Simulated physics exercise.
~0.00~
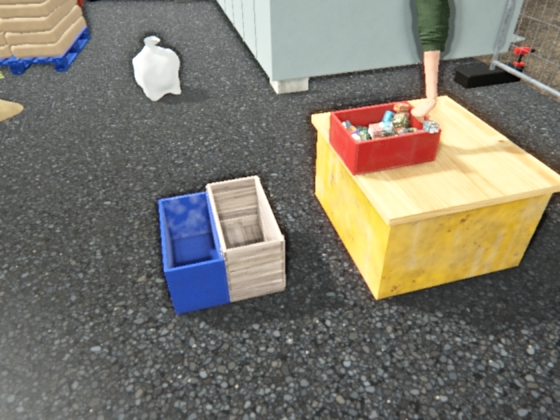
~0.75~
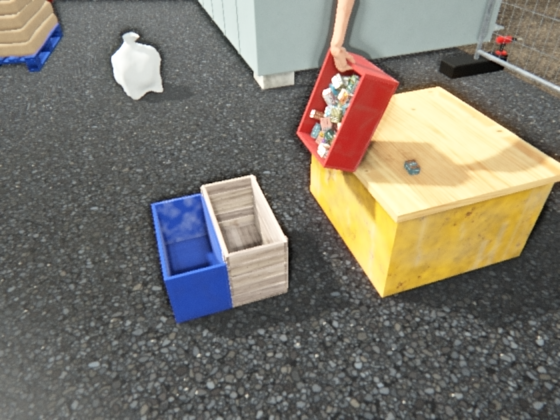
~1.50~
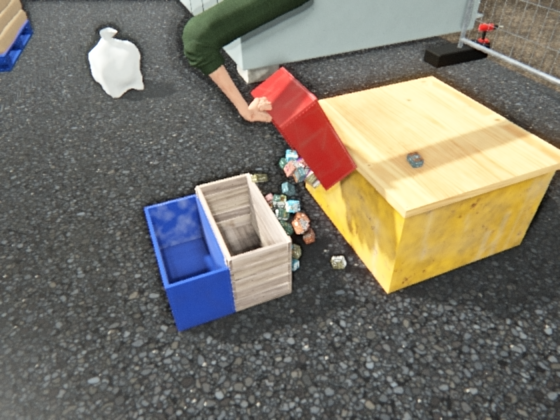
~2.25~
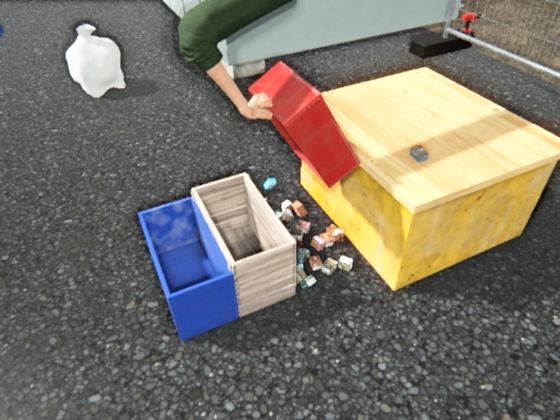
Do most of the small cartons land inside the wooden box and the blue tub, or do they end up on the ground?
Most of them end up on the ground, short of both the wooden box and the blue tub, on the side nearer the bench.
